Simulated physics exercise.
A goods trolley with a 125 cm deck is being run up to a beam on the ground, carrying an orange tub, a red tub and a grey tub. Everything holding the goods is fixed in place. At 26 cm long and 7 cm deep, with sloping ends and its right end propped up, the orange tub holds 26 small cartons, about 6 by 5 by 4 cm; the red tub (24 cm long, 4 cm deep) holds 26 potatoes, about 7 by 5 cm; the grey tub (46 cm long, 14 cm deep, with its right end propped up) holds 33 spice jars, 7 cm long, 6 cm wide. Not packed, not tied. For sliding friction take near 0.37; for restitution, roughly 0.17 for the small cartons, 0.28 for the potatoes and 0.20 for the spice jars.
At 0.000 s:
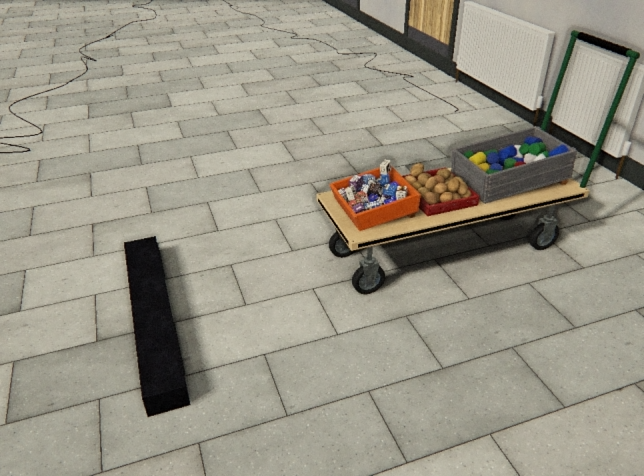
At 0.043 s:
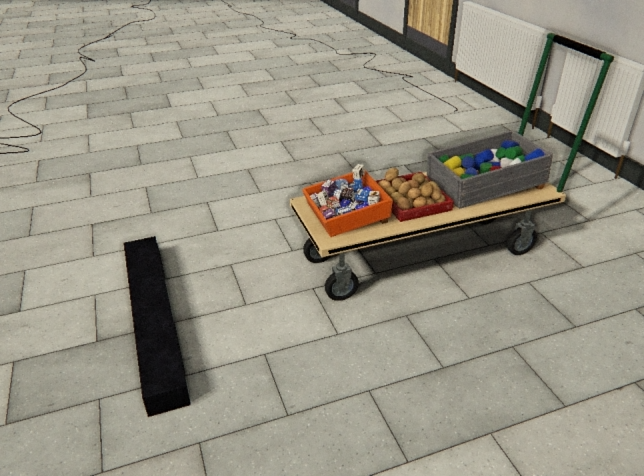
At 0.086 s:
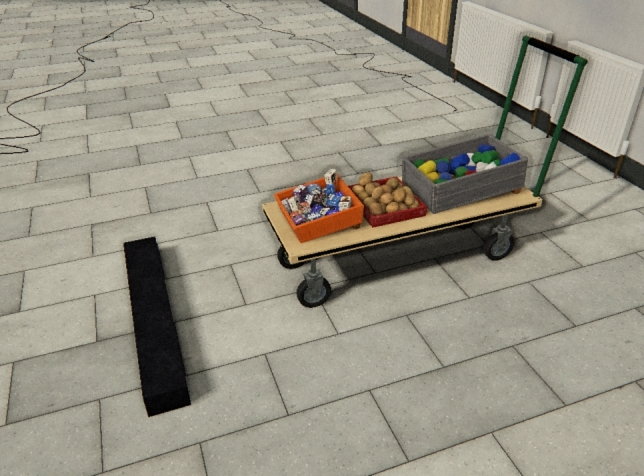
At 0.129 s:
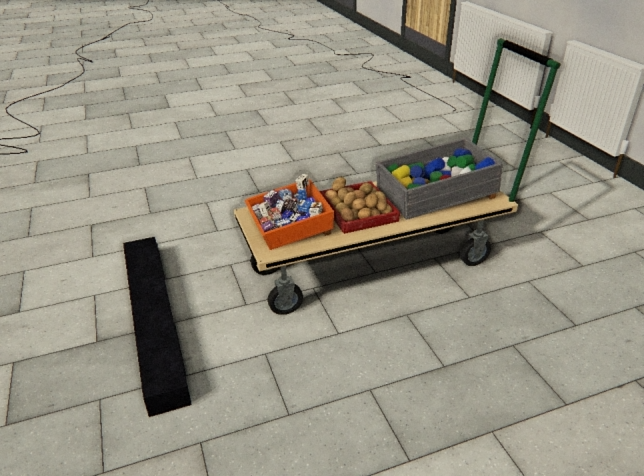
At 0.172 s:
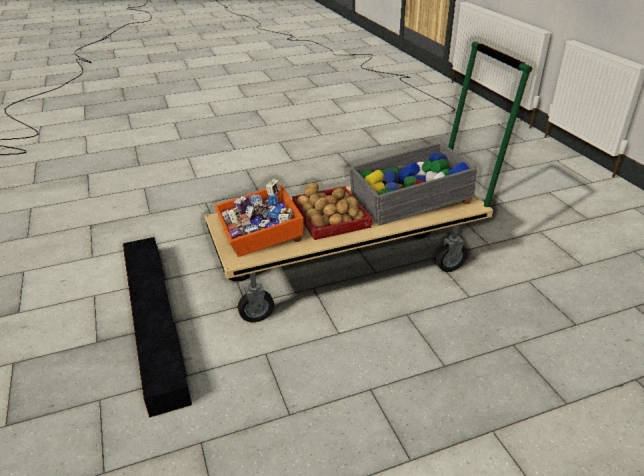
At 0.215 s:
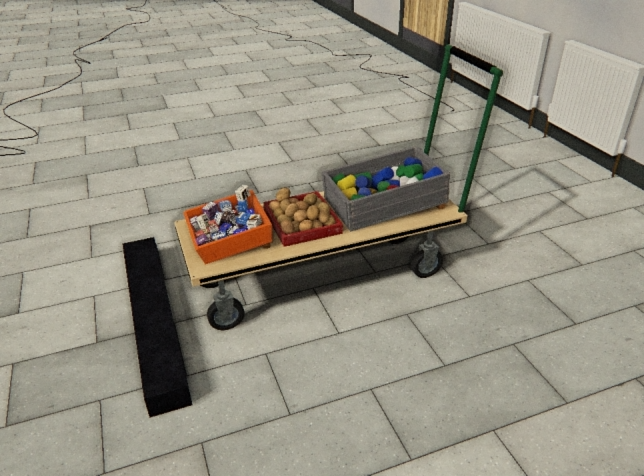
A flat trolley with a green handle rolls leftward across a grey tiled floor, carrying an orange tub of small cartons, a red tub of potatoes and a grey tub of colourful jars. It steadily closes the gap to a black beam on the ground, its load still aboard.
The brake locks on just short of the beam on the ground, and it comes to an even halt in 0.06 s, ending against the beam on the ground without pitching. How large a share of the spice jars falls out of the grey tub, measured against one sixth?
The part that ends up outside is going to be too small to make a sixth.
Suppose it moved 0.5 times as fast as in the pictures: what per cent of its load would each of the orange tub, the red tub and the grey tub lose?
In that case the orange tub sheds 10 per cent, the red tub 20 per cent and the grey tub 0 per cent.
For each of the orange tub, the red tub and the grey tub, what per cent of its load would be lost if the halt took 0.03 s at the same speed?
Orange tub 30 %, red tub 40 %, grey tub 0 %.
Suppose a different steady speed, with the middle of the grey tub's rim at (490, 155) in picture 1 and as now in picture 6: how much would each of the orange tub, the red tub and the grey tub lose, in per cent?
That would give orange tub 20 %, red tub 30 % and grey tub 0 %.
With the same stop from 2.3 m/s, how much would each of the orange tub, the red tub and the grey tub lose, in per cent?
Then the orange tub sheds 20 per cent of its load, the red tub 20 per cent, and the grey tub 0 per cent.
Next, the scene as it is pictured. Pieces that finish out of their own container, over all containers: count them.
Estimate: About 20.
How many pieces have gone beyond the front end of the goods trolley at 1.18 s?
Close to 8.
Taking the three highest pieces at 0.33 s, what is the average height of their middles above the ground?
About 54 cm up, on average.
After 0.23 s, the brake bites.
After 0.33 s, 0 of 26 out of the orange tub, 6 of 26 out of the red tub and 0 of 33 out of the grey tub.
After 0.45 s, 5 of 26 out of the orange tub, 9 of 26 out of the red tub and 0 of 33 out of the grey tub.
After 0.68 s, 9 of 26 out of the orange tub, 8 of 26 out of the red tub and 1 of 33 out of the grey tub.
Outcome (at 1.18 s), 9 of 26 out of the orange tub, 9 of 26 out of the red tub and 1 of 33 out of the grey tub. Asked share, 1 of 33, 3 per cent.
